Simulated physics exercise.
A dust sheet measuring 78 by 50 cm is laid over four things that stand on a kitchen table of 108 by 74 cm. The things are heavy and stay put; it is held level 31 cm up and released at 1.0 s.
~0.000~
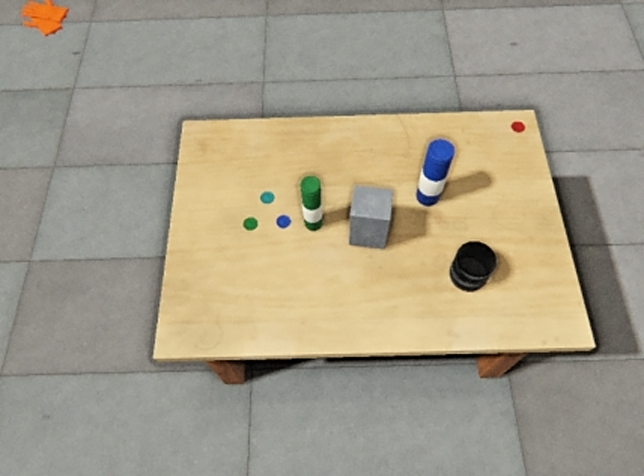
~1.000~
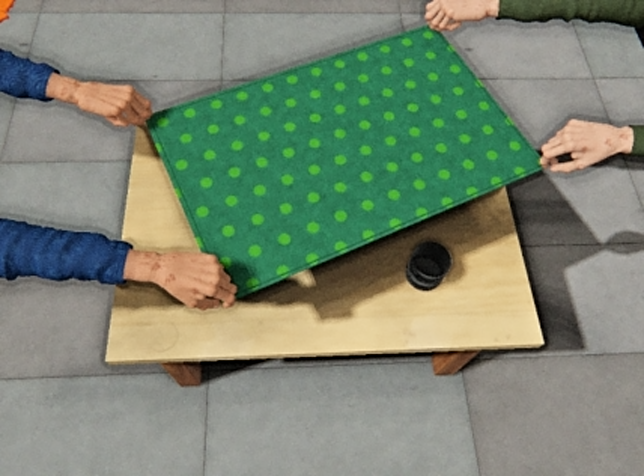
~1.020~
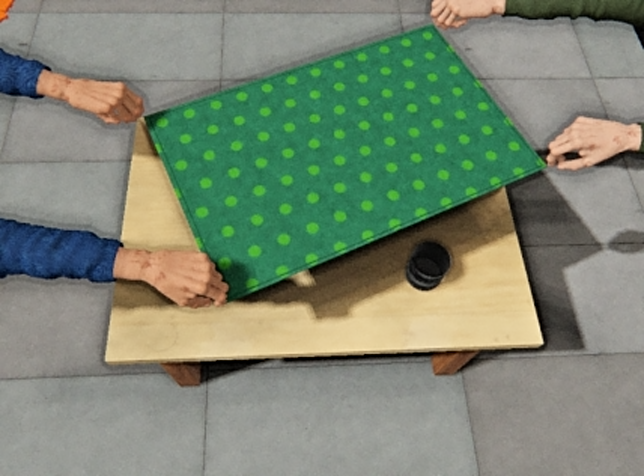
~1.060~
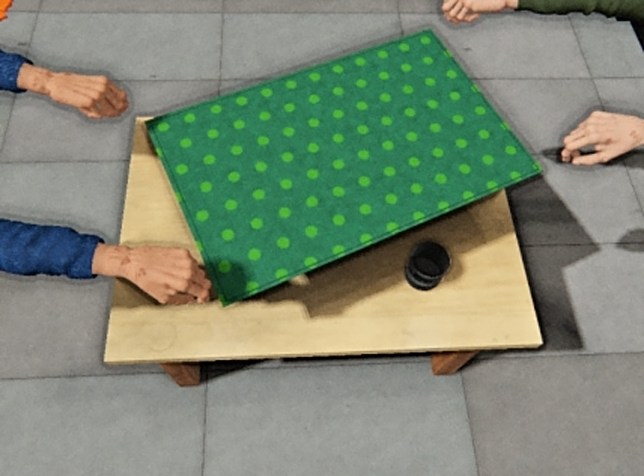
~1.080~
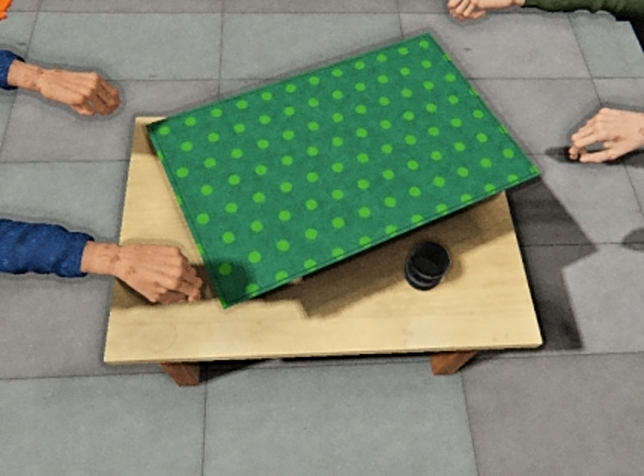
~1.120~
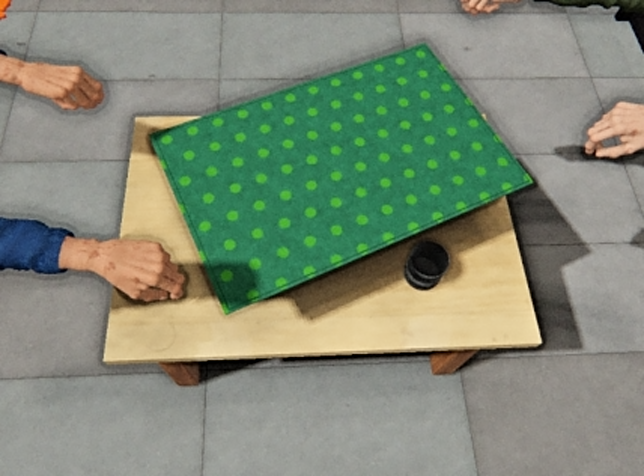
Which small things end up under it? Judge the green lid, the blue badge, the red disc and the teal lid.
Green lid is left exposed, blue badge is hidden, red disc is left exposed, teal lid is left exposed.
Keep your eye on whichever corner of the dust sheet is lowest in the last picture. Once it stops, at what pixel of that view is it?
Looks like it ends up close to (244, 285).
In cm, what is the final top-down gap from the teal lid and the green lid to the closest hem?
3 cm and 4 cm, roughly.
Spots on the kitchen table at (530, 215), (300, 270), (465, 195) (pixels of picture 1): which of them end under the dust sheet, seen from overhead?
Check, spot by spot: Clear / overlapped / overlapped.
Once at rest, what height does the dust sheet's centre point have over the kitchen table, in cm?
Roughly 22 cm high.
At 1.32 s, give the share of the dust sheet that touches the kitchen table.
Roughly 10 percent.
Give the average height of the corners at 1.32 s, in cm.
Roughly 0 centimetres.
After 1.3 s, 10 % of it is down, spanning 65 by 50 cm, above teal lid, blue badge.
After 1.5 s, 10 % of it is down, spanning 68 by 46 cm, above blue badge.
After 1.7 s, 10 % of it is down, spanning 70 by 44 cm, above blue badge.
After 1.9 s, 10 % of it is down, spanning 69 by 44 cm, above blue badge.
After 2.7 s, 15 % of it is down, spanning 69 by 44 cm, above blue badge.
